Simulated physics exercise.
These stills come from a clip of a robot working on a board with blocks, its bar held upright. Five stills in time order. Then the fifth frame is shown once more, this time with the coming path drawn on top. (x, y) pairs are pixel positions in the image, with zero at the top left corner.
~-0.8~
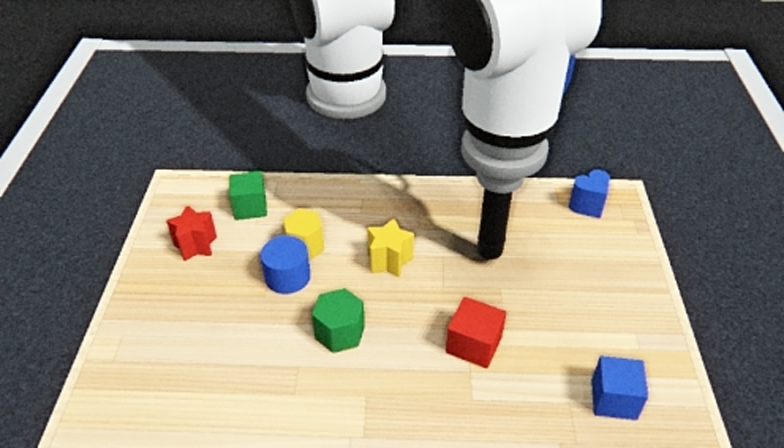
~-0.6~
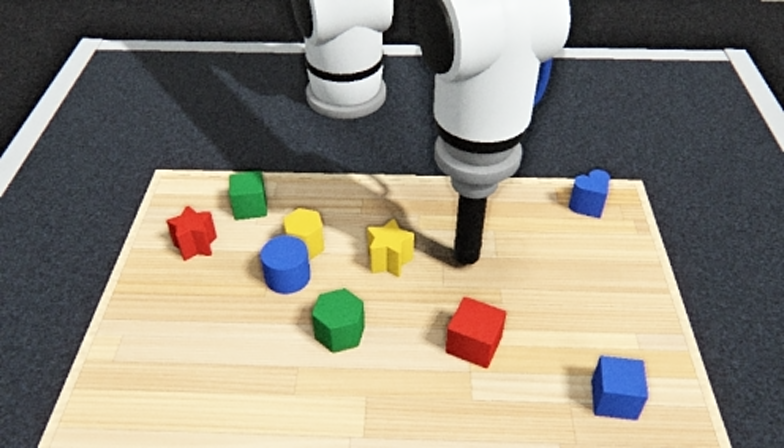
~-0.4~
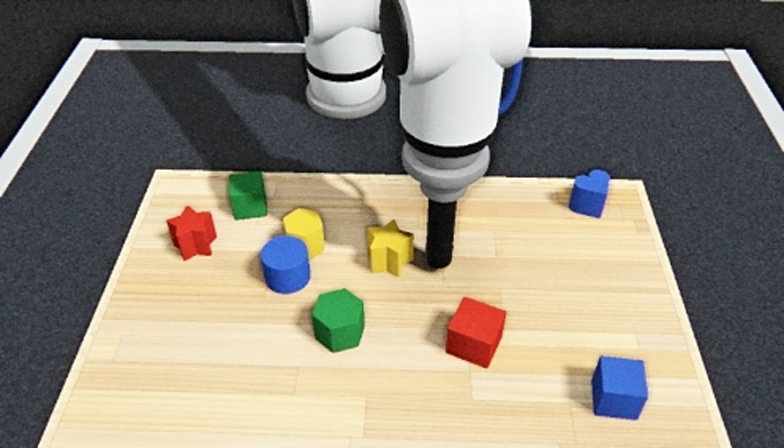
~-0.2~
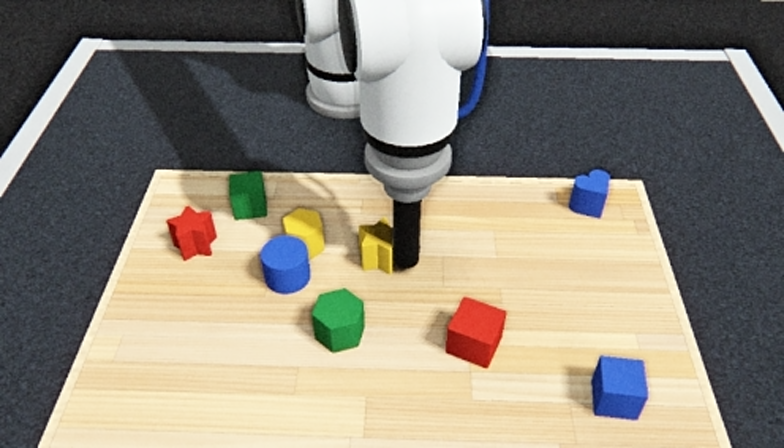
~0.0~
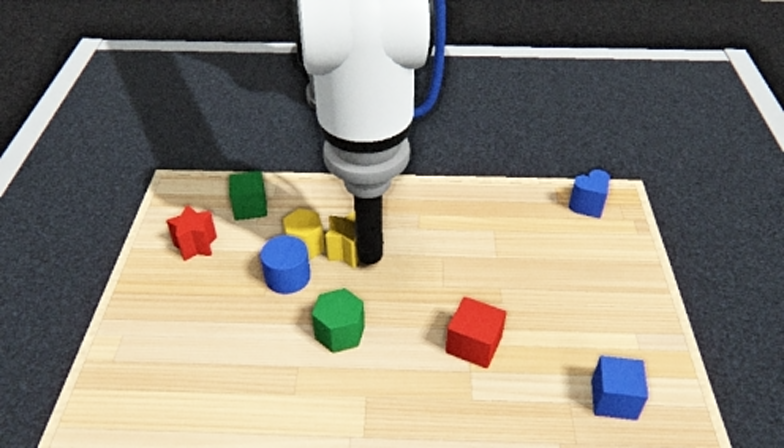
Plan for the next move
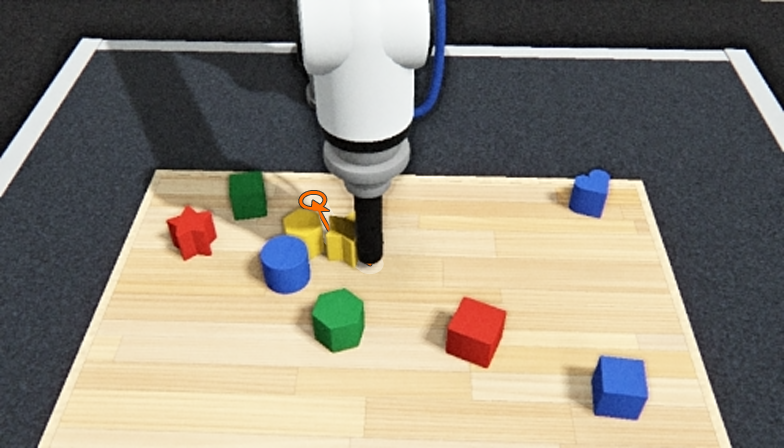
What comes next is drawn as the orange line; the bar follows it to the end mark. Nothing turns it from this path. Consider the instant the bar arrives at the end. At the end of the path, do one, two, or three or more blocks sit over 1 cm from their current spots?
Blocks that move over 1 cm: Two.
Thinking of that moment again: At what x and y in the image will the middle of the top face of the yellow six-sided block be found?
Located at (263, 209).
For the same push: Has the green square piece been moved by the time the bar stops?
No, that is not what happens.
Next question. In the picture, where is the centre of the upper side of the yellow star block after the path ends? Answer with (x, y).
The spot you're after is about (285, 184) in the image.
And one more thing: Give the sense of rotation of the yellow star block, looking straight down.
From above, counter-clockwise.
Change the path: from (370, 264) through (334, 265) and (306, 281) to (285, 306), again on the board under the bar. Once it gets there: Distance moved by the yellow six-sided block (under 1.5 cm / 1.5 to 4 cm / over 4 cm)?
Between 1.5 and 4 cm.
Path on the board, from (370, 264) over (343, 245) and (325, 223) to (313, 200).
What follows on the original path. One third of the way, bar at (342, 237); yellow six-sided block at (281, 215), turned 25° anticlockwise; yellow star block at (319, 208).
Two thirds of the way, bar at (324, 214); yellow six-sided block at (264, 210), turned 70° anticlockwise; yellow star block at (295, 190), turned 30° anticlockwise.
At the end, bar at (312, 192); green square piece in place; blue circular block in place; yellow six-sided block at (263, 209), turned 75° anticlockwise; yellow star block at (285, 184), turned 65° anticlockwise.
